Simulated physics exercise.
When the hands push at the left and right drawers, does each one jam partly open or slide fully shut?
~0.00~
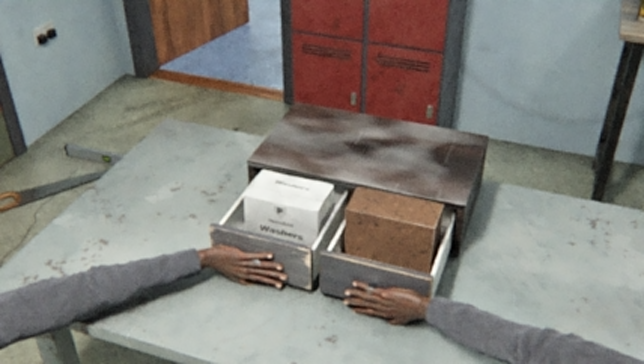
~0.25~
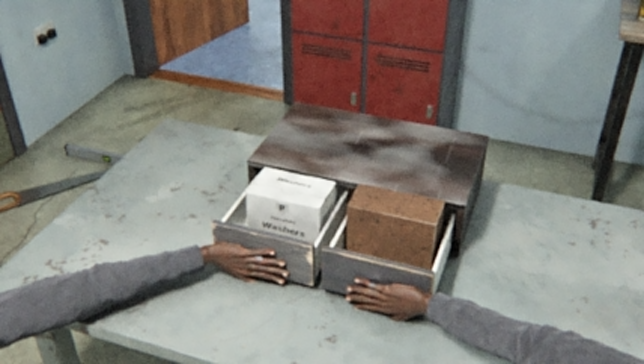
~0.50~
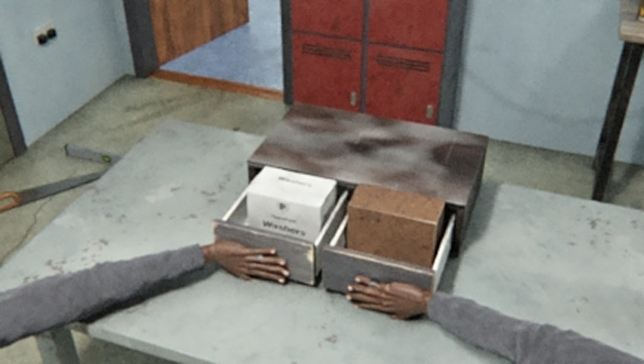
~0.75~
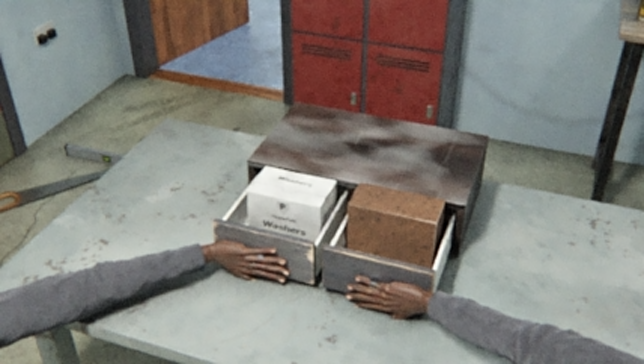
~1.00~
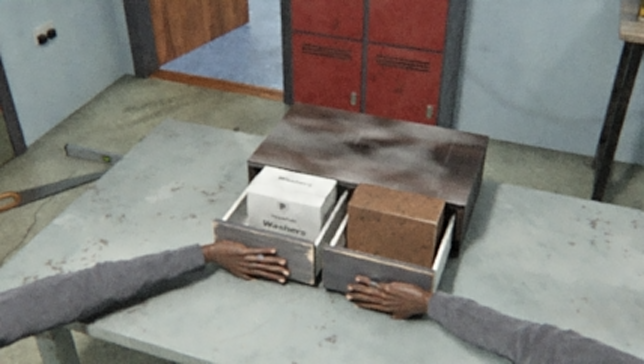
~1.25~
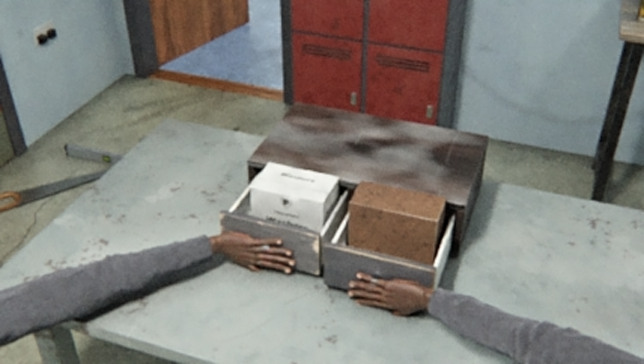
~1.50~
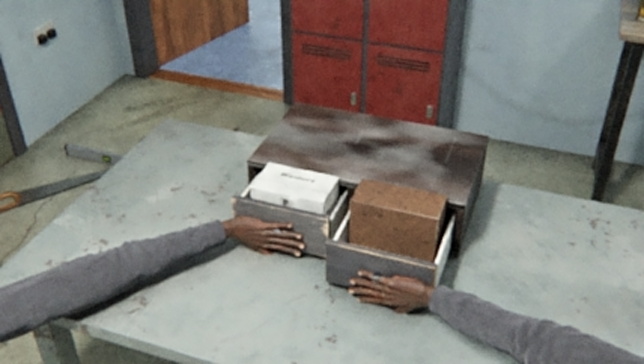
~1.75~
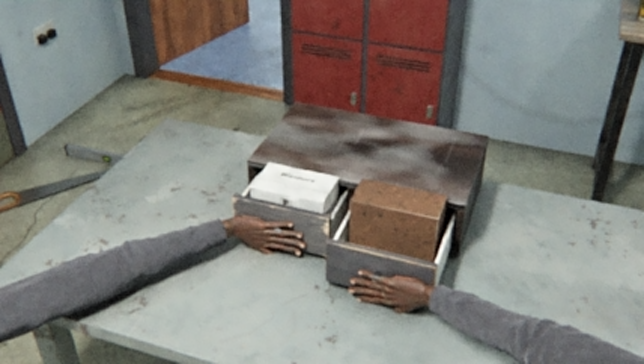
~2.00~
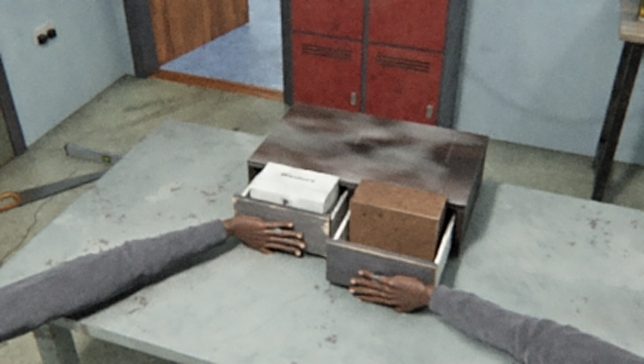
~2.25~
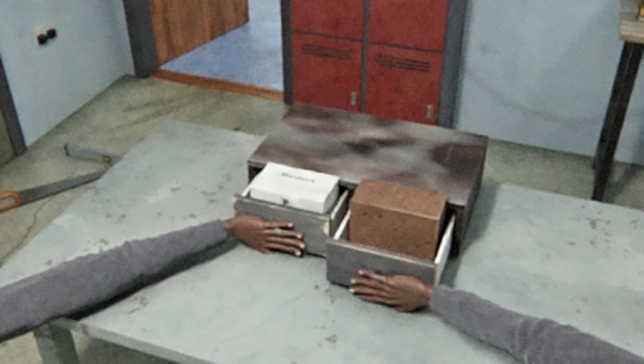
The left drawer goes in a little and jams, and the right drawer jams too. Both are still ajar at the end.
